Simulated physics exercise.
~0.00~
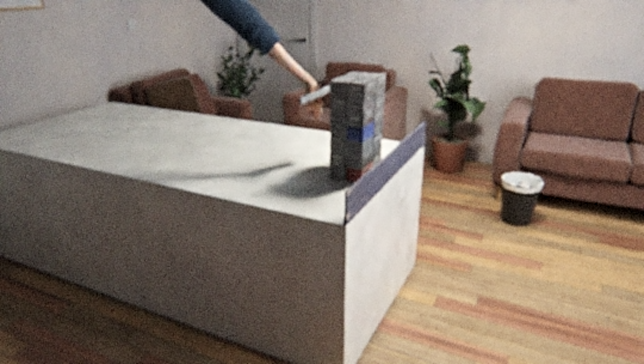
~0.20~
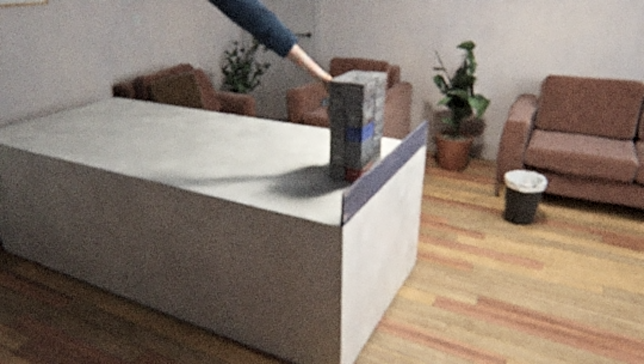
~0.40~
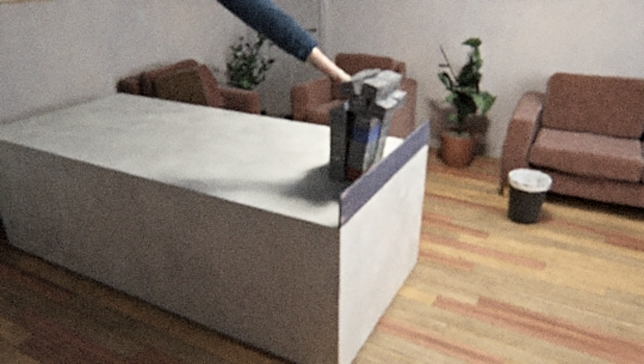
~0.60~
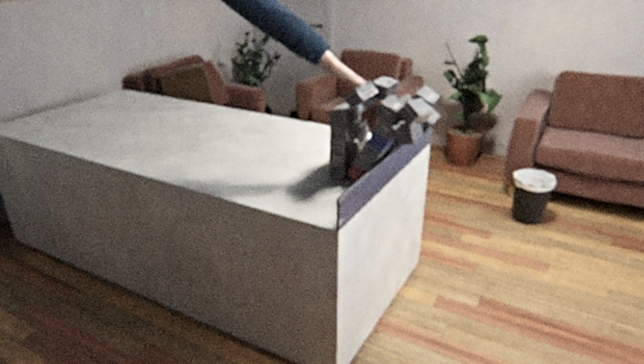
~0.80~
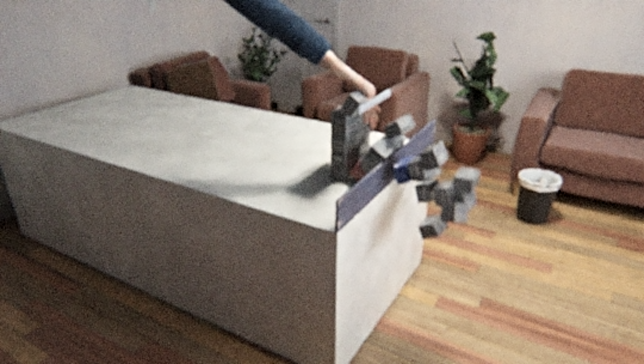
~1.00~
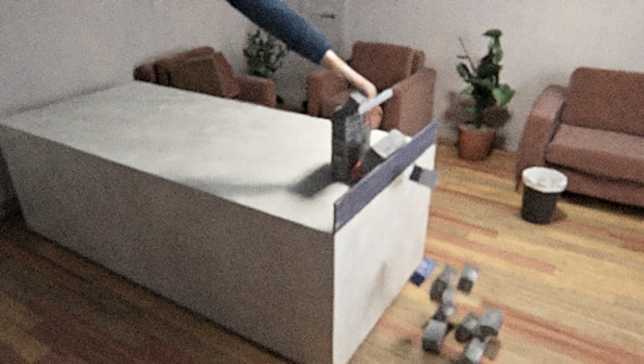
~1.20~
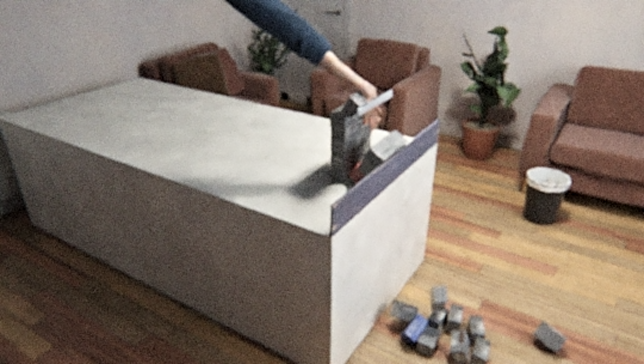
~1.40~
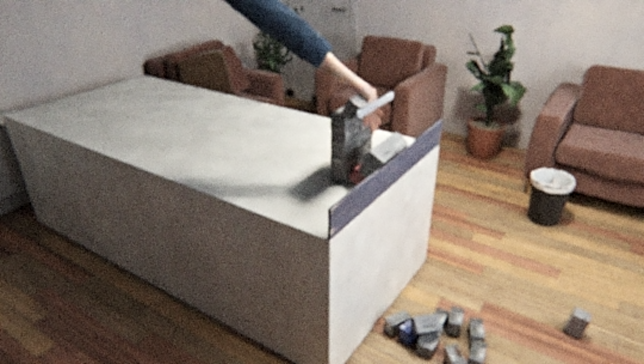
A hand pushes a batten into stacked grey packets, and some tumble onto the floor.
